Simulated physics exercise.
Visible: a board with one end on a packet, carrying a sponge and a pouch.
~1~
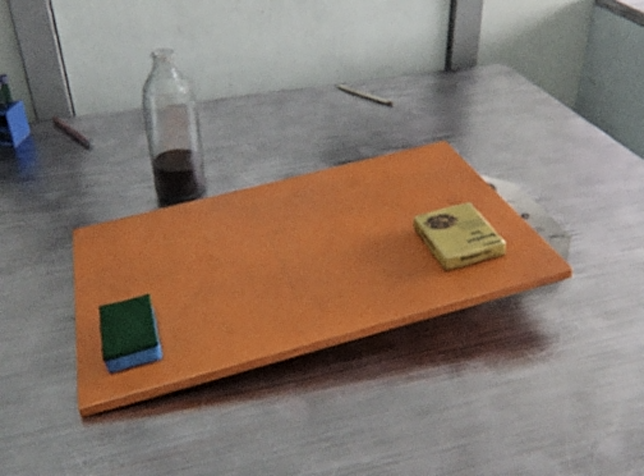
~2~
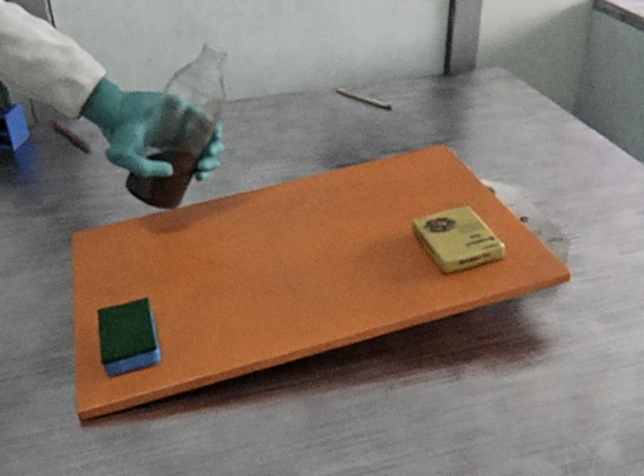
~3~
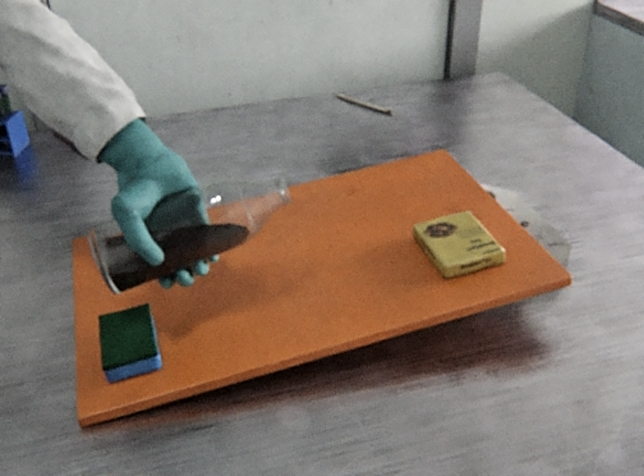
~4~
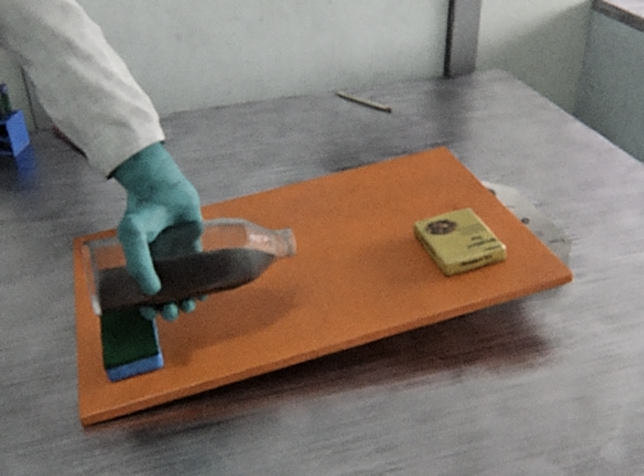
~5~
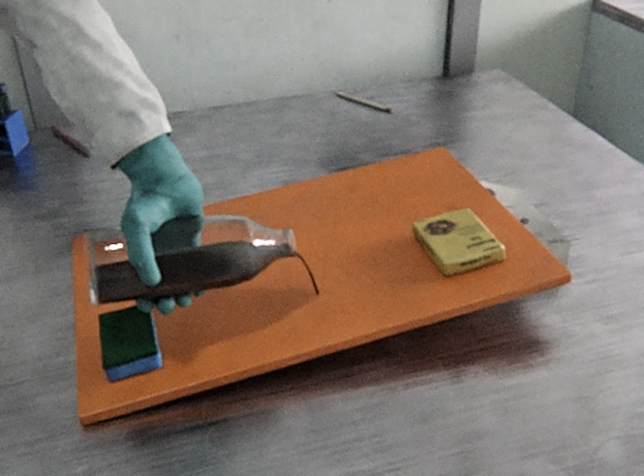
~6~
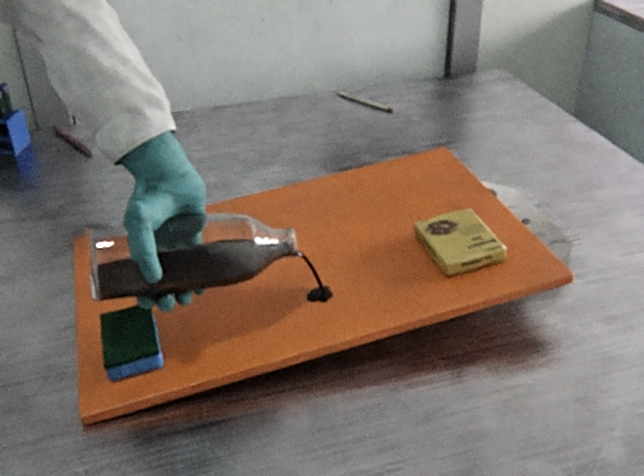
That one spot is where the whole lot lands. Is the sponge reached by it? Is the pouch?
On the left the sponge: Yes; on the right the pouch: No.
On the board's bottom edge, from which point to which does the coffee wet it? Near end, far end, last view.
The wet stretch goes from (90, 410) to (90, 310).
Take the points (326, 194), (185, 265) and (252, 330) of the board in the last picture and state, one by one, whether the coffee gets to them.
The first point ends up free of the spill, the second free of the spill, the third under the spill.
Soon after, it runs down to the left; the sponge is dry; the pouch is dry.
Later, it runs down to the left and off the end; the sponge is wet; the pouch is dry.
In the end, it runs down to the left and off the end; the sponge is wet; the pouch is dry.
